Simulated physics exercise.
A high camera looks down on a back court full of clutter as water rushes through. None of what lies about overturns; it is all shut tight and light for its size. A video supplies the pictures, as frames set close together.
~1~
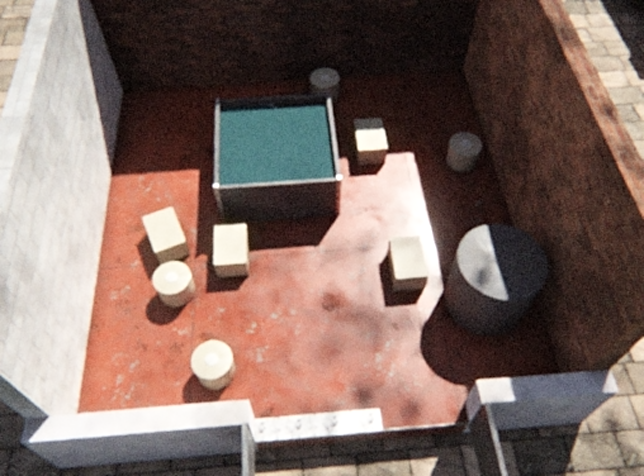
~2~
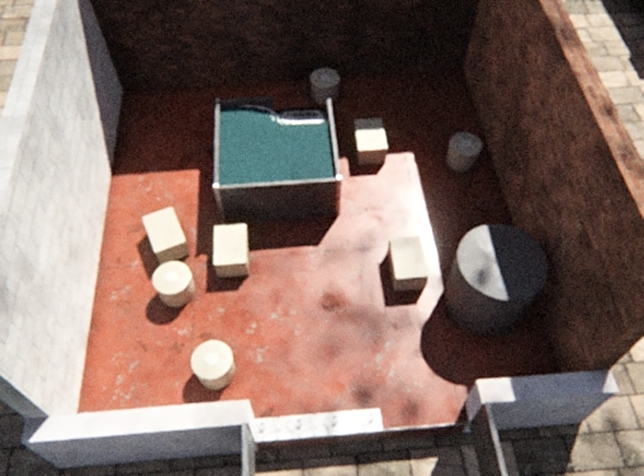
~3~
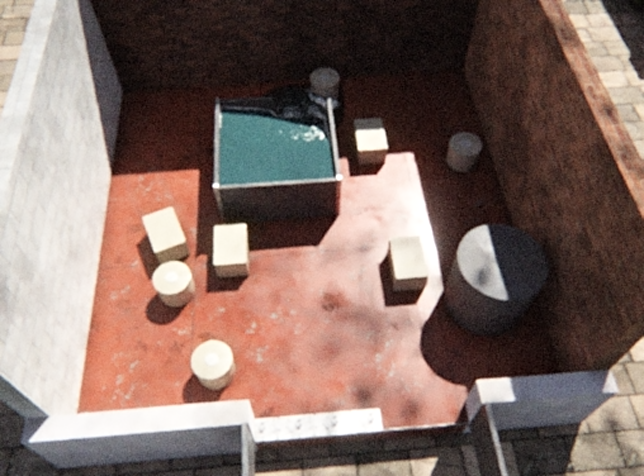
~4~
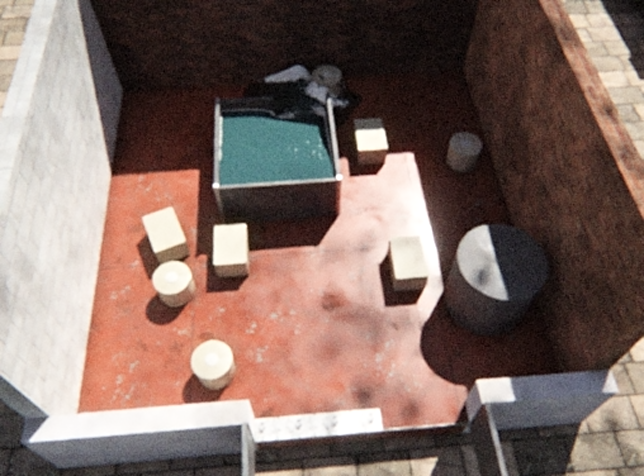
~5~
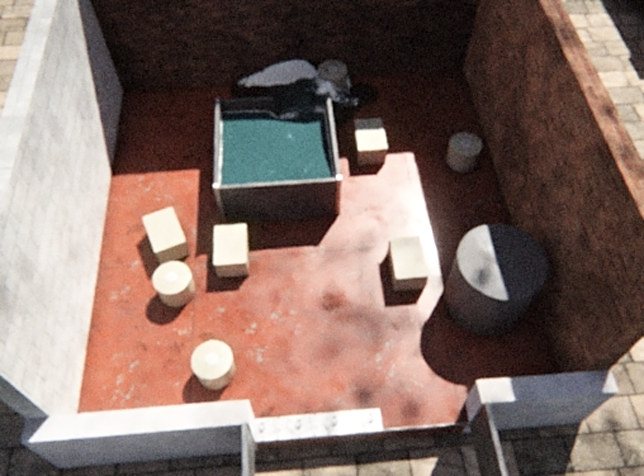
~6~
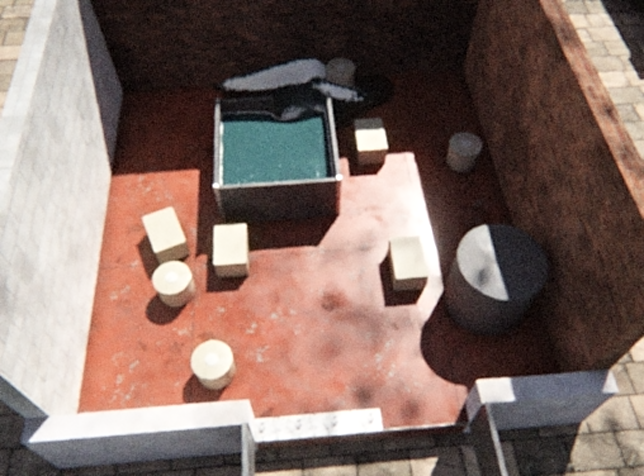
Walled back court with red floor, water surging over the back of a dark tank and nudging a tub slightly right.
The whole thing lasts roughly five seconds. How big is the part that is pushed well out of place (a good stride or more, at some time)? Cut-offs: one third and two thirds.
Under one third.
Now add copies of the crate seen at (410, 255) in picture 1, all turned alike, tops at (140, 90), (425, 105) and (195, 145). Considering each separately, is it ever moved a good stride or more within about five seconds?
Twin one: Slides well clear; twin two: Slides well clear; twin three: Barely shifts.
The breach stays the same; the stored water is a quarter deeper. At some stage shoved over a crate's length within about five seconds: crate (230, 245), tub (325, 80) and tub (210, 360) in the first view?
One after the other: Short of that, yes, no.
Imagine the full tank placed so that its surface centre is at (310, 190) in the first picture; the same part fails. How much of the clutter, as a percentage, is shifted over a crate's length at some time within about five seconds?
Something like 40 in a hundred.
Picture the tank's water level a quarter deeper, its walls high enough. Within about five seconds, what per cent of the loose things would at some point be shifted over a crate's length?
Roughly 40 %.
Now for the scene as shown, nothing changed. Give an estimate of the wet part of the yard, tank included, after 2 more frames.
About 20 percent.
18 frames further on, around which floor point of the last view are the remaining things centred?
About (311, 244).
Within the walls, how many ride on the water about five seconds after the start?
Total: 0.
A moment on, 1 of 8 are well off their spots; 0 afloat.
Next, 1 of 8 are well off their spots; 0 afloat.
Later, 2 of 8 are well off their spots; 0 afloat.
In the end, 2 of 8 are well off their spots, and 2 have been at some point; 0 afloat.
